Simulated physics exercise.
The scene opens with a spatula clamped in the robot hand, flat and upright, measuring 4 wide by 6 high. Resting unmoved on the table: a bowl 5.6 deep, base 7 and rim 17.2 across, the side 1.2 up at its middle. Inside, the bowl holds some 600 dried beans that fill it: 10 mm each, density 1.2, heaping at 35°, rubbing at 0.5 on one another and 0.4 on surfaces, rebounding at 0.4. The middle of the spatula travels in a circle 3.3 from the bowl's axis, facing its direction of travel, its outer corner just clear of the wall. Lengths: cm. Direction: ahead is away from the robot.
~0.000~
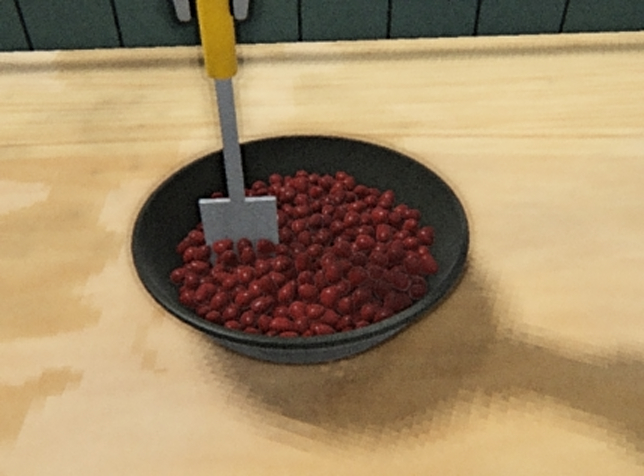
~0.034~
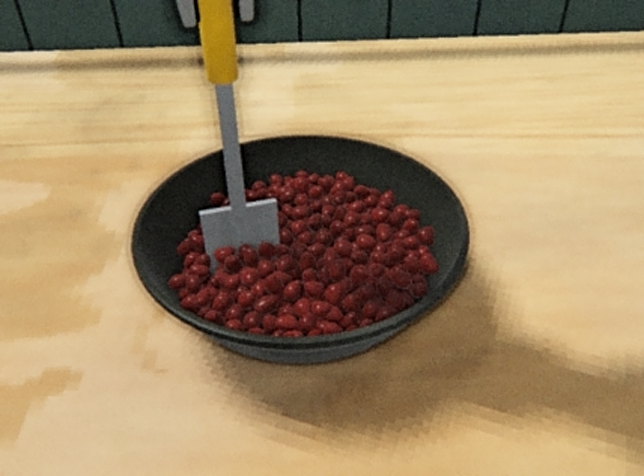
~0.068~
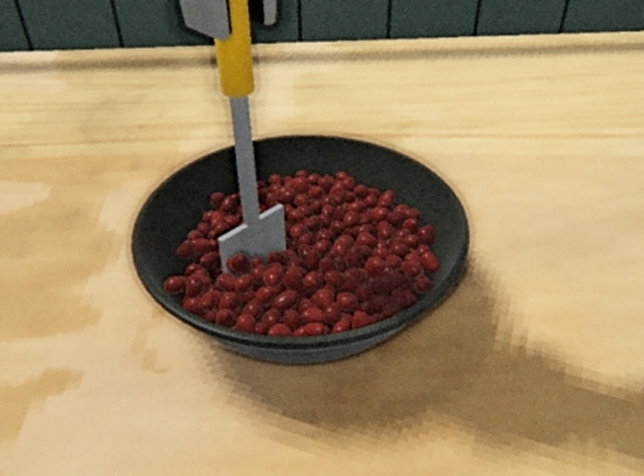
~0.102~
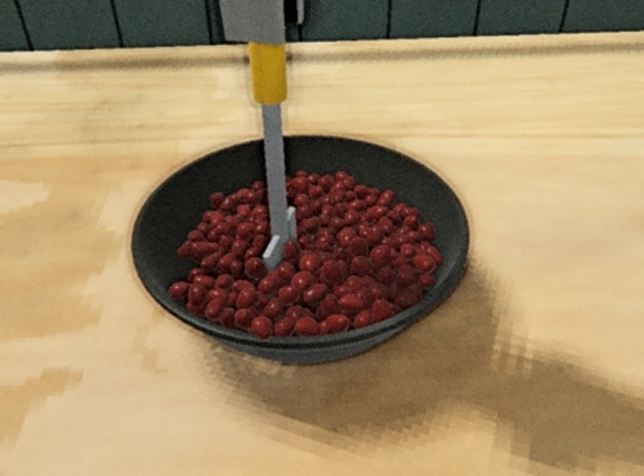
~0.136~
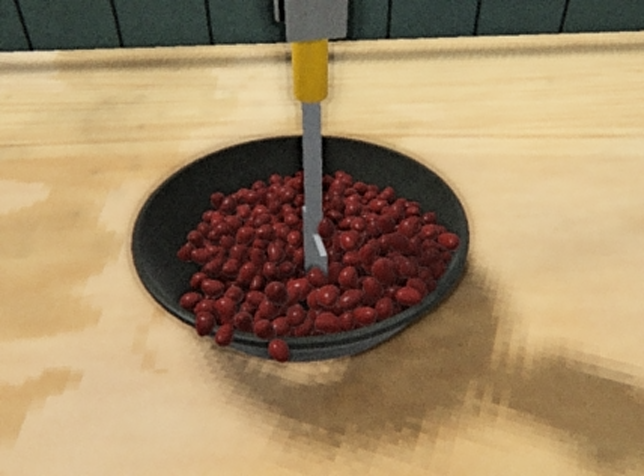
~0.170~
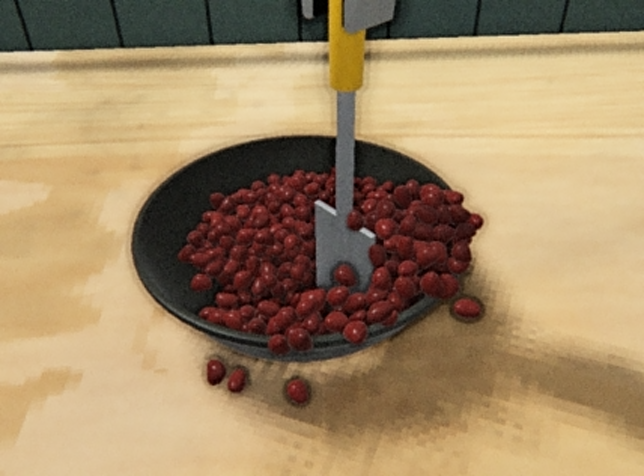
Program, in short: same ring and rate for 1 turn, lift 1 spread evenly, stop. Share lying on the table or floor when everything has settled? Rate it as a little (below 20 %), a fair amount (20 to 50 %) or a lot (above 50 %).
A fair amount.
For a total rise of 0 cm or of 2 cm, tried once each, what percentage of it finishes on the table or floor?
30 % and 25 %.
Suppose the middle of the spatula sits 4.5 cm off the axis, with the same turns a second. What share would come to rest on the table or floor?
Then some 35 percent.
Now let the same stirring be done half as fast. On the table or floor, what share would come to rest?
That would be some 10 percent.
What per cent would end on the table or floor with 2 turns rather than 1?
Then roughly 40 percent.
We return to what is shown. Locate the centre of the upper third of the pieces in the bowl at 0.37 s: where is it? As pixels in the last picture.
Around (229, 185).
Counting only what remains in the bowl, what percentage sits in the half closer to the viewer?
About 60 per cent.
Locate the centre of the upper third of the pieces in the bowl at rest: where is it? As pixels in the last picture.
Estimated centre: (234, 279).
After 0.27 s, 215° round, highest piece 10 above the table; 534 in the bowl, 15 on the table or floor, 54 in flight or on the tool.
After 0.37 s, 300° round, highest piece 11 above the table; 488 in the bowl, 77 on the table or floor, 38 in flight or on the tool.
After 0.62 s, 0° round, highest piece 6 above the table; 437 in the bowl, 165 on the table or floor, 1 in flight or on the tool.
After 1.32 s, 0° round, highest piece 6 above the table; 437 in the bowl, 166 on the table or floor.
At rest, 437 in the bowl, 166 on the table or floor. That is 28 % on the table or floor.
